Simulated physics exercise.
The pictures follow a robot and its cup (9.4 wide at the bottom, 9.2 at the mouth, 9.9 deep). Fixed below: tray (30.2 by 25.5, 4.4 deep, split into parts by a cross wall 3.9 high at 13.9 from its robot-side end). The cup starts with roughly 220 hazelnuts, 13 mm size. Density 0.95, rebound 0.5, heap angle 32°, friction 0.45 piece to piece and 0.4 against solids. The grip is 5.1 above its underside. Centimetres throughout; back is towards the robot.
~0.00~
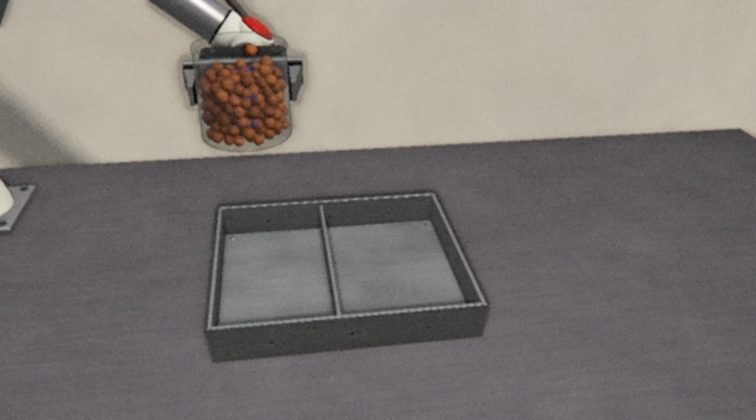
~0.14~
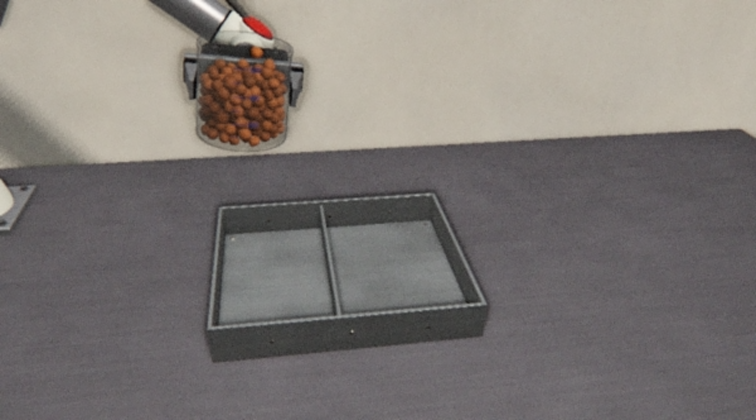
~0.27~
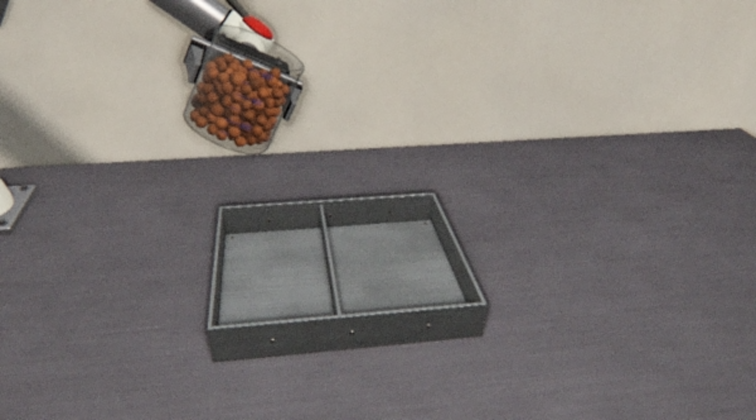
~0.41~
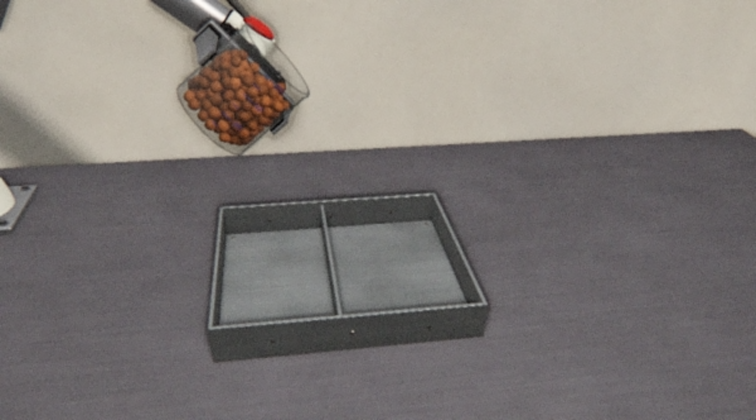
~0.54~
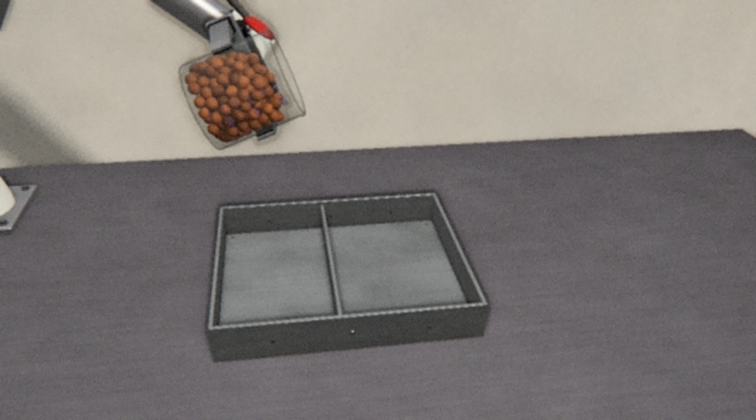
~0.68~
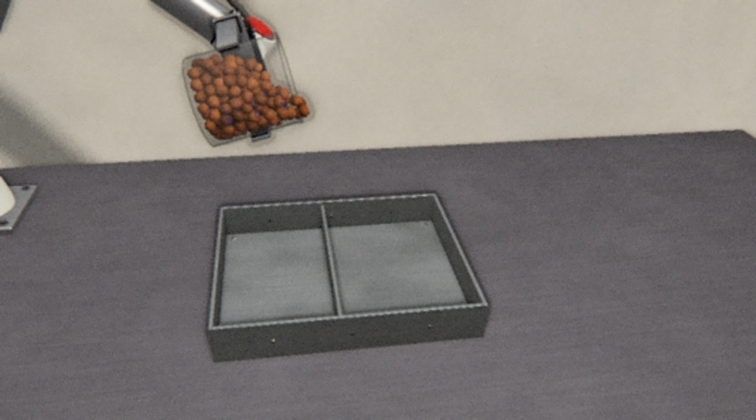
Above a gray tray split in two on a dark tabletop, a robot arm held a clear cup full of hazelnuts and tilted it steeply to the right, the nuts shifting toward its rim.
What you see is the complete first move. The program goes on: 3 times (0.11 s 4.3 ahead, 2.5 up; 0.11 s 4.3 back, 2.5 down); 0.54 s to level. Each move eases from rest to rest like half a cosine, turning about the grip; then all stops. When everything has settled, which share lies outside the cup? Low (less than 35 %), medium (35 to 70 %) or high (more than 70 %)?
Answer: High; more than 70 % of the hazelnuts finish outside the cup.
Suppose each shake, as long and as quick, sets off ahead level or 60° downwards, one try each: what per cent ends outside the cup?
Some 75 and 25 per cent.
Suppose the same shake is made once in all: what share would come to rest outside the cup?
It would be near 65 per cent.
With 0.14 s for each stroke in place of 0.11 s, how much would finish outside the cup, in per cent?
Then about 75 per cent.
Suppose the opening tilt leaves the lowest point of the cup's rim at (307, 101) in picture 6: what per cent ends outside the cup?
About 65 per cent.
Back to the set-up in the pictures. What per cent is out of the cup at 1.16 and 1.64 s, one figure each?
About 80, 85.
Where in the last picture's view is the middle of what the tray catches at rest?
At about (407, 269).
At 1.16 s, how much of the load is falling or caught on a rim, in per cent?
Some 20 per cent.
By 1.16 s, tilted 76° forward, highest piece 27 above the table; 125 in the far-side part, 43 in the cup, 4 in the robot-side part, 1 on the table or floor, 42 in flight or on a rim.
By 1.64 s, tilted 31° forward, highest piece 27 above the table; 168 in the far-side part, 31 in the cup, 9 in the robot-side part, 7 on the table or floor.
By 2.08 s, level, highest piece 26 above the table; 168 in the far-side part, 31 in the cup, 9 in the robot-side part, 7 on the table or floor.
By 3.13 s, level, highest piece 26 above the table; 168 in the far-side part, 31 in the cup, 9 in the robot-side part, 7 on the table or floor.
Final count, 168 in the far-side part, 31 in the cup, 9 in the robot-side part, 7 on the table or floor. That is 86 % outside the cup.
